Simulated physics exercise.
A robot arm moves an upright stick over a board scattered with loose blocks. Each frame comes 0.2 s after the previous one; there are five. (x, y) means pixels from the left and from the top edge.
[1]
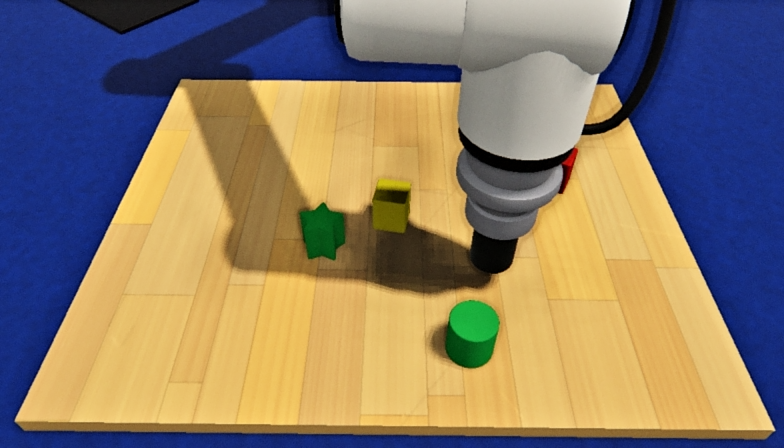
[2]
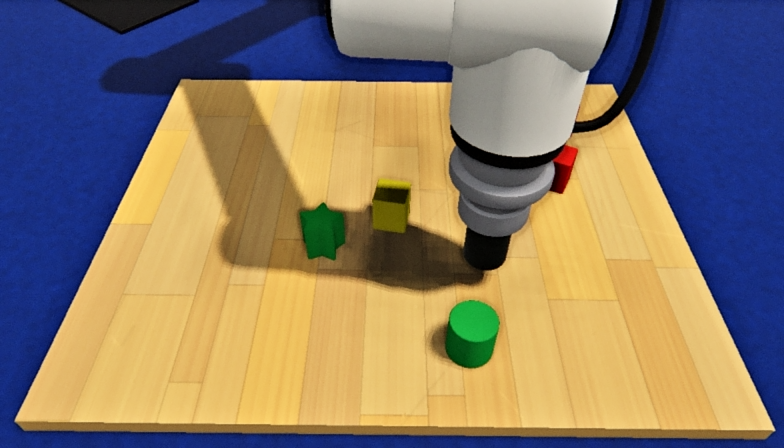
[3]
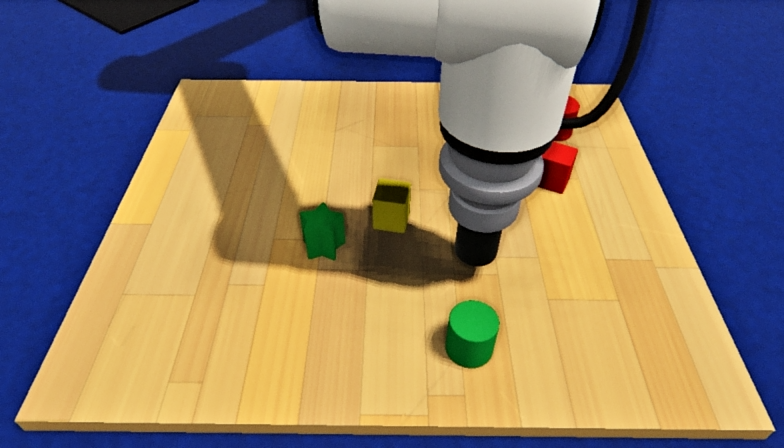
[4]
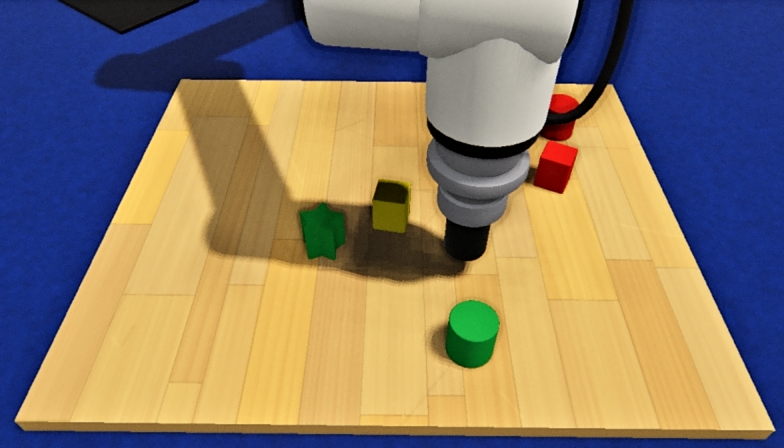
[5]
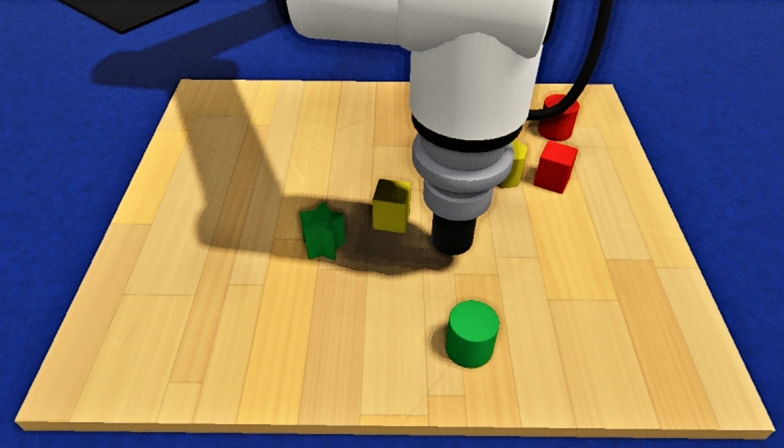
On a wooden board over a blue surface, a robot arm holding an upright black stick moved slowly left and slightly back toward a yellow block, uncovering red blocks behind it while every block stayed still.
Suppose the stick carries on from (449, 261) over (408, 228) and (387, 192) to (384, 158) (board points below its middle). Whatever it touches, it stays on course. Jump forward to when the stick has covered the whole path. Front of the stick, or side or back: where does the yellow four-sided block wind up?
When the path ends, it will lie beside or behind the stick.
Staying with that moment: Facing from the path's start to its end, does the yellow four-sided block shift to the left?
That would be a yes.
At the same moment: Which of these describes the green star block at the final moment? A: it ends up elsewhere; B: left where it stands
Correct choice: B.
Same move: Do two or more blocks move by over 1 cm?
No, that is not how it ends up.
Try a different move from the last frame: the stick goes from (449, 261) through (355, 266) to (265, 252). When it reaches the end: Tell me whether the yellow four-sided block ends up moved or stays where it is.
Stays put.
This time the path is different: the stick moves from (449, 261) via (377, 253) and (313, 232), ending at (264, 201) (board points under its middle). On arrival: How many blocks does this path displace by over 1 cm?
One block shifts.
The first path, step by step. One third of the way, stick (409, 208); yellow four-sided block (379, 179).
Two thirds of the way, stick (387, 172); yellow four-sided block (351, 152), turned 30° anticlockwise.
At the end, stick (384, 139); green star block in place; yellow four-sided block (346, 144), turned 80° anticlockwise.
